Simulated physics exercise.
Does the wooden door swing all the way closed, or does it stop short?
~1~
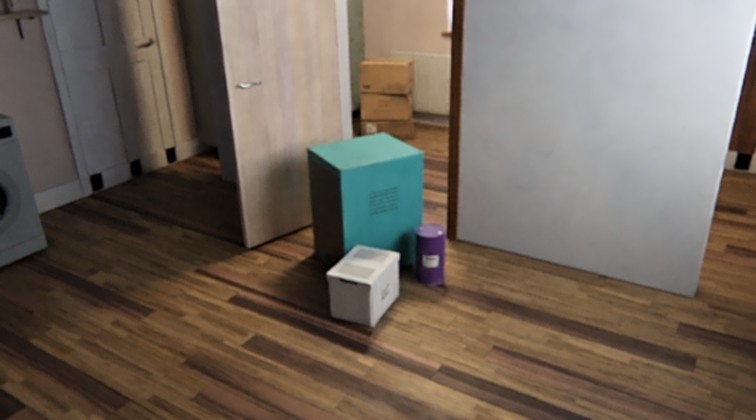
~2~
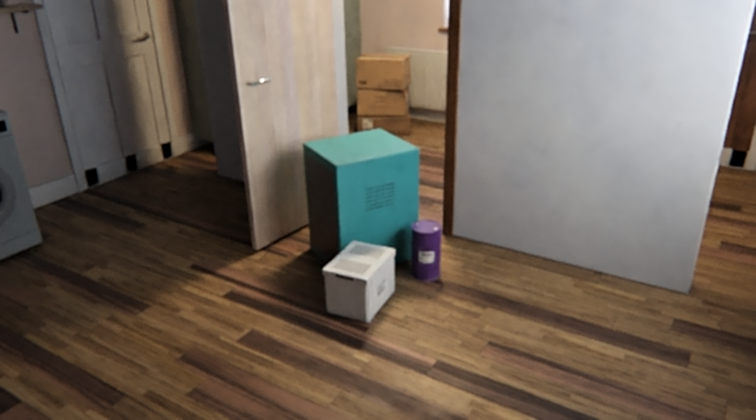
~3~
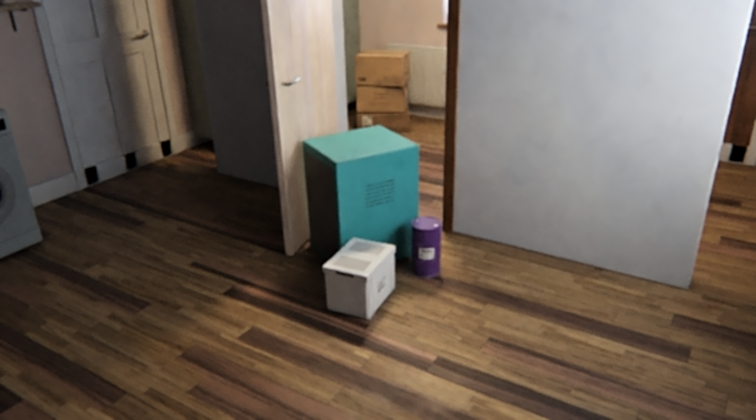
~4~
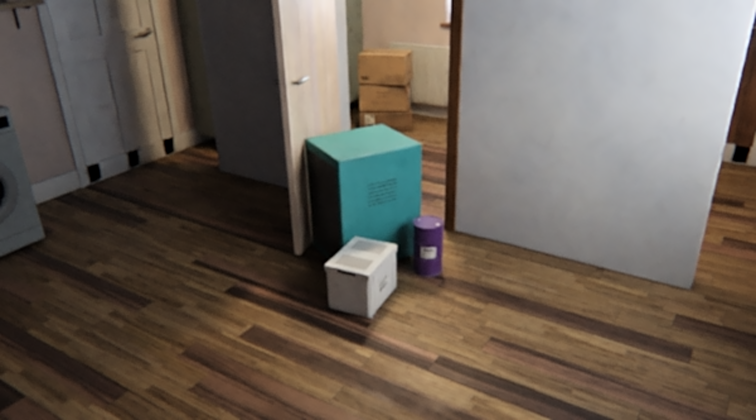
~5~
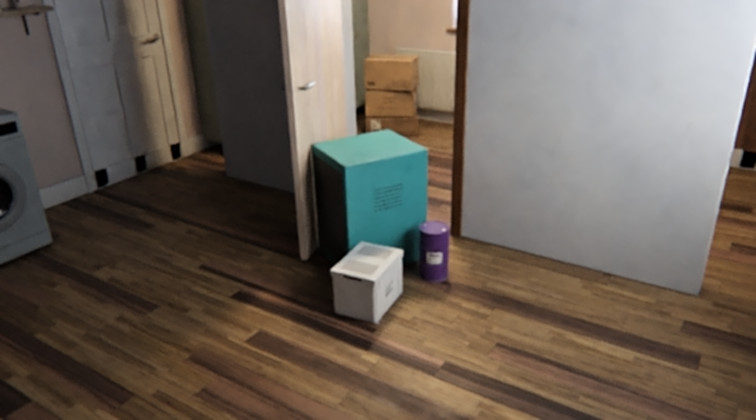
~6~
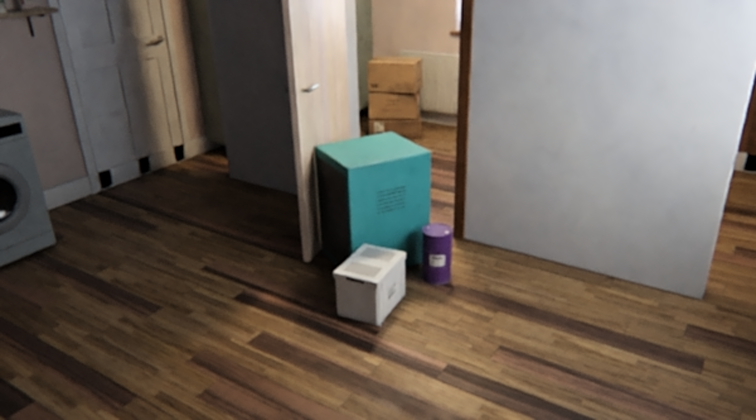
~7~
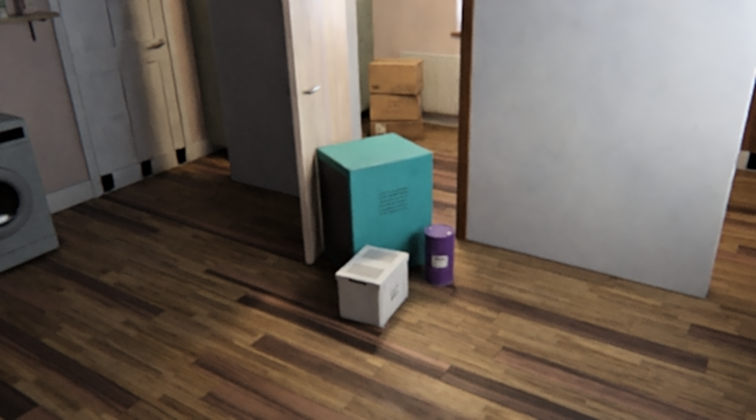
The door stops short. It comes to rest beside the turquoise appliance and is still well open at the end.
